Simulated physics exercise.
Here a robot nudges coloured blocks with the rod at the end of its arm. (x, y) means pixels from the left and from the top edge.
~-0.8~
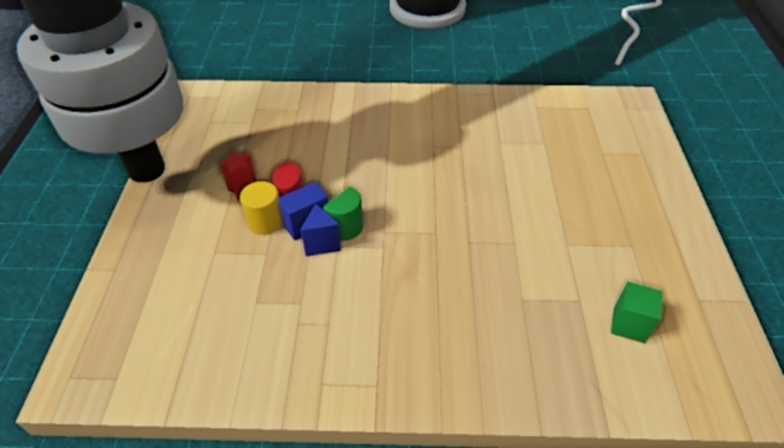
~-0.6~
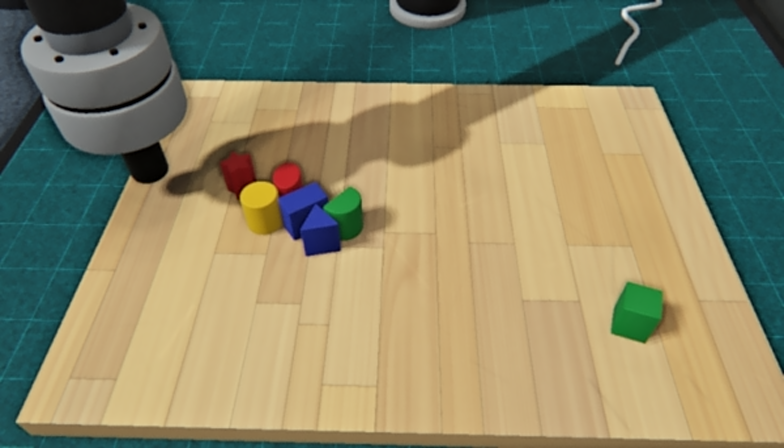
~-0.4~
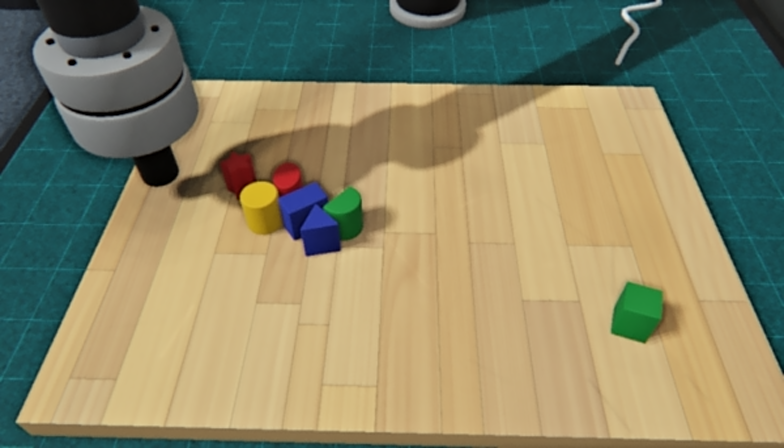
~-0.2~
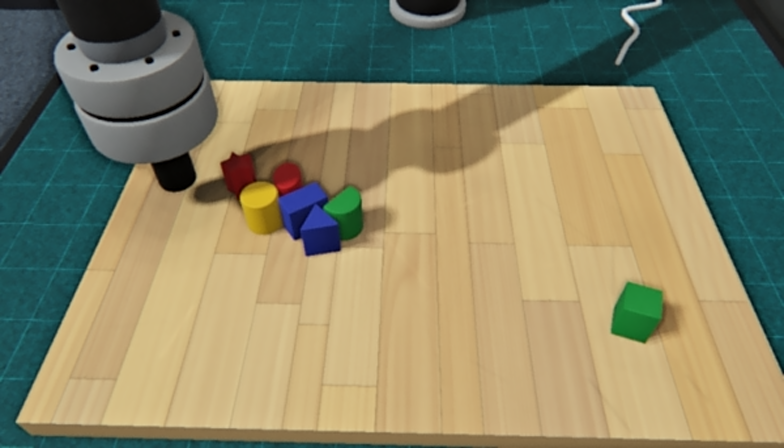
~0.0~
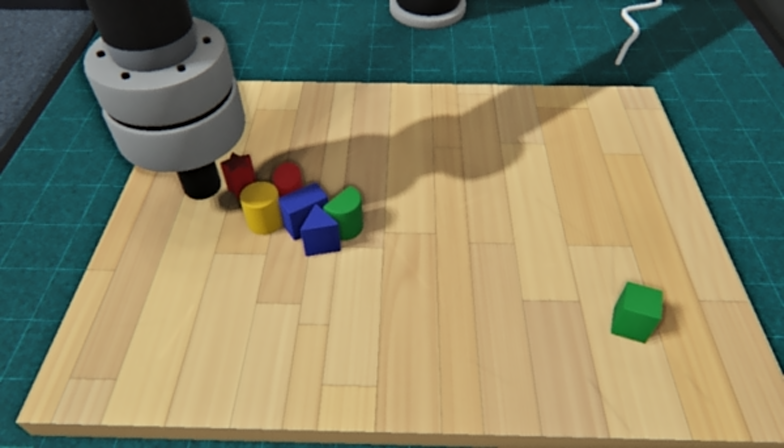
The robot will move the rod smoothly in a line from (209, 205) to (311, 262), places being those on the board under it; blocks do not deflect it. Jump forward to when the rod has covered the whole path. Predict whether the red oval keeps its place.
That block stands still.
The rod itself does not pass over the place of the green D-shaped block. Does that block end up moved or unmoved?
It is shifted.
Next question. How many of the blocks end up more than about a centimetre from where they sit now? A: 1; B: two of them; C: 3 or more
The correct letter is C.
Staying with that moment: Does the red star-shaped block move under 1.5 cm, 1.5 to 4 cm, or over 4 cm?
Answer: Less than 1.5 cm.
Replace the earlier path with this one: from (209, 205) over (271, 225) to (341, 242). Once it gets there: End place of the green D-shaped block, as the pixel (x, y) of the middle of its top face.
Located at (375, 204).
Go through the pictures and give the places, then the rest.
The first frame shows rod tip at (148, 172); block tops, red star-shaped block at (236, 161); yellow circular block at (259, 194); red oval at (287, 174); blue rectangle at (303, 197); blue triangular block at (318, 218); green D-shaped block at (345, 200).
The second frame shows rod at (151, 173); blocks unchanged.
The third frame shows rod at (161, 176); blocks unchanged.
The fourth frame shows rod at (179, 181); blocks unchanged.
The fifth frame shows rod at (203, 188); red star-shaped block at (236, 161); yellow circular block at (259, 194); red oval at (287, 174); blue rectangle at (303, 197); blue triangular block at (318, 218); green D-shaped block at (345, 200).
What follows on the original path. One third of the way, rod at (237, 206); yellow circular block at (270, 201); blue rectangle at (311, 199), turned 20° anticlockwise.
Two thirds of the way, rod at (272, 225); yellow circular block at (306, 224); blue rectangle at (338, 214), turned 70° anticlockwise; blue triangular block at (368, 229), turned 30° anticlockwise; green D-shaped block at (362, 201), turned 60° anticlockwise.
At the end, rod at (308, 246); red star-shaped block in place; yellow circular block at (345, 242); red oval in place; blue rectangle at (365, 221), turned 110° anticlockwise; blue triangular block at (402, 223), turned 30° anticlockwise; green D-shaped block at (371, 200), turned 95° anticlockwise.
